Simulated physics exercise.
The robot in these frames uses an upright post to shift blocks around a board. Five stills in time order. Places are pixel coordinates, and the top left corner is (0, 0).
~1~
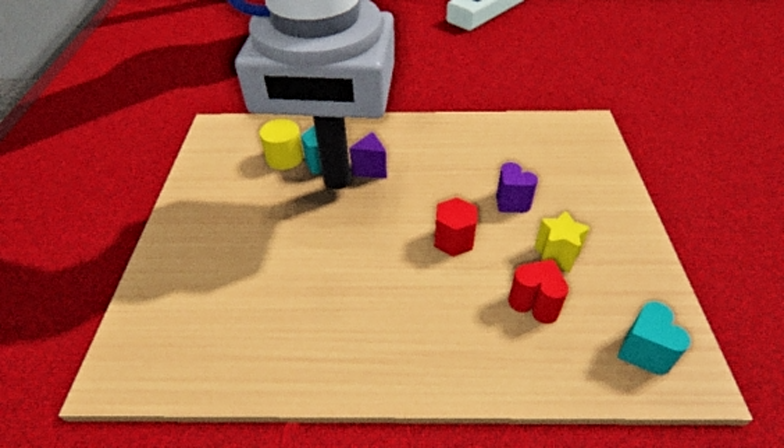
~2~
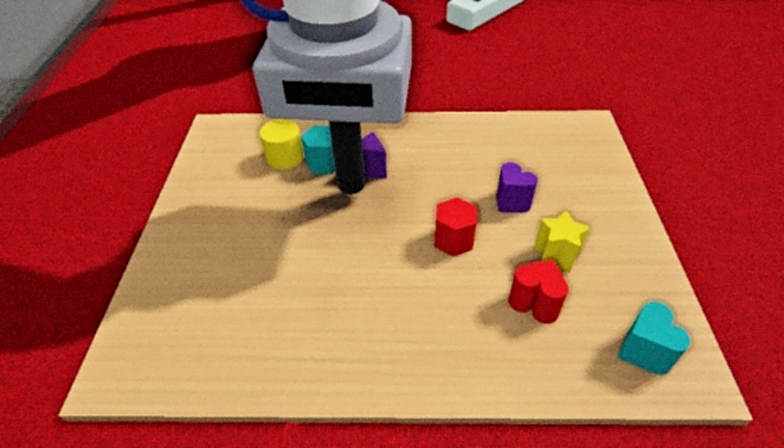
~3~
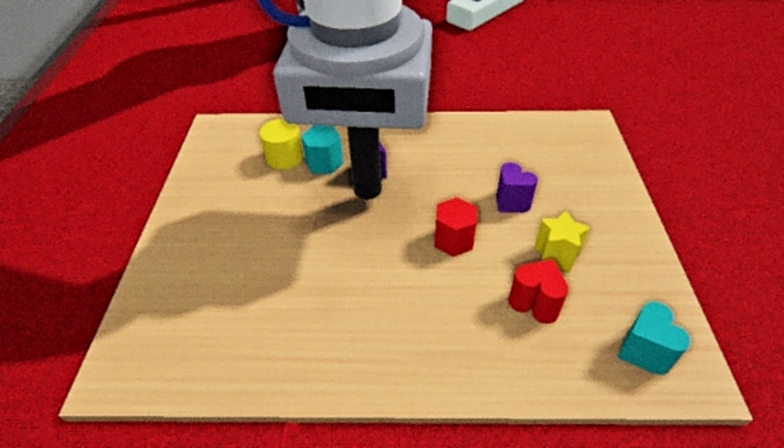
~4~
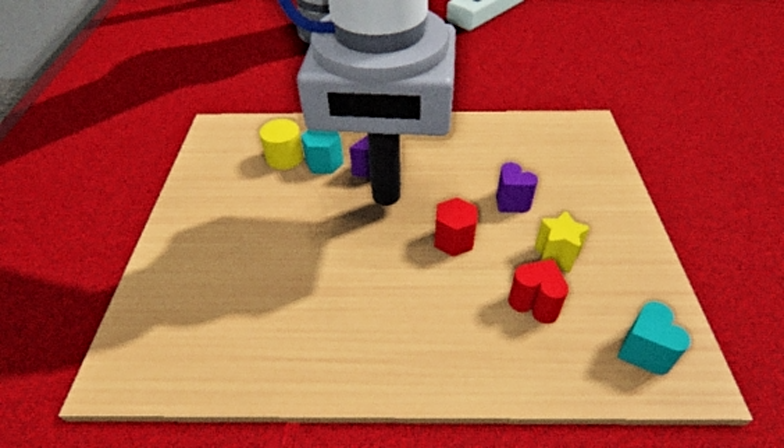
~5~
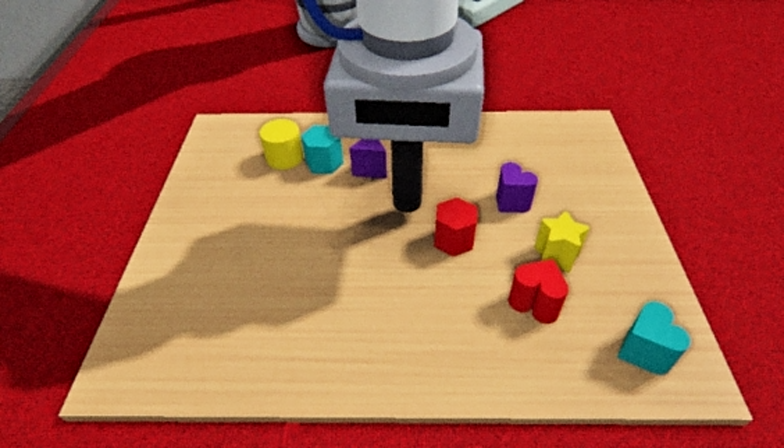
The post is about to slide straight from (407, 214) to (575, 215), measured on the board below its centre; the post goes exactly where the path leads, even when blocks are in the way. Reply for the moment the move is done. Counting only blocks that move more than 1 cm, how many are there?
I'd put the number at one.
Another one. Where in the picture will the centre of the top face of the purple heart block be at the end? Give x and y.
For the centre of its top, I'd go with (544, 167).
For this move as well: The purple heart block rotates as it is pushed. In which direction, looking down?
It rotates counterclockwise.
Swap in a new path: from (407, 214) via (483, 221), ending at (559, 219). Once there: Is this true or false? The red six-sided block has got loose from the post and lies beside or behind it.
That is true.
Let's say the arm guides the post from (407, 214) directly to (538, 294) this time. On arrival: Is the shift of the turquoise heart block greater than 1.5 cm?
I expect not.
What follows on the original path. One third of the way, post (464, 204); nothing pushed yet.
Two thirds of the way, post (522, 204); purple heart block (534, 169), turned 60° anticlockwise.
At the end, post (579, 204); red six-sided block still; purple heart block (544, 167), turned 95° anticlockwise.
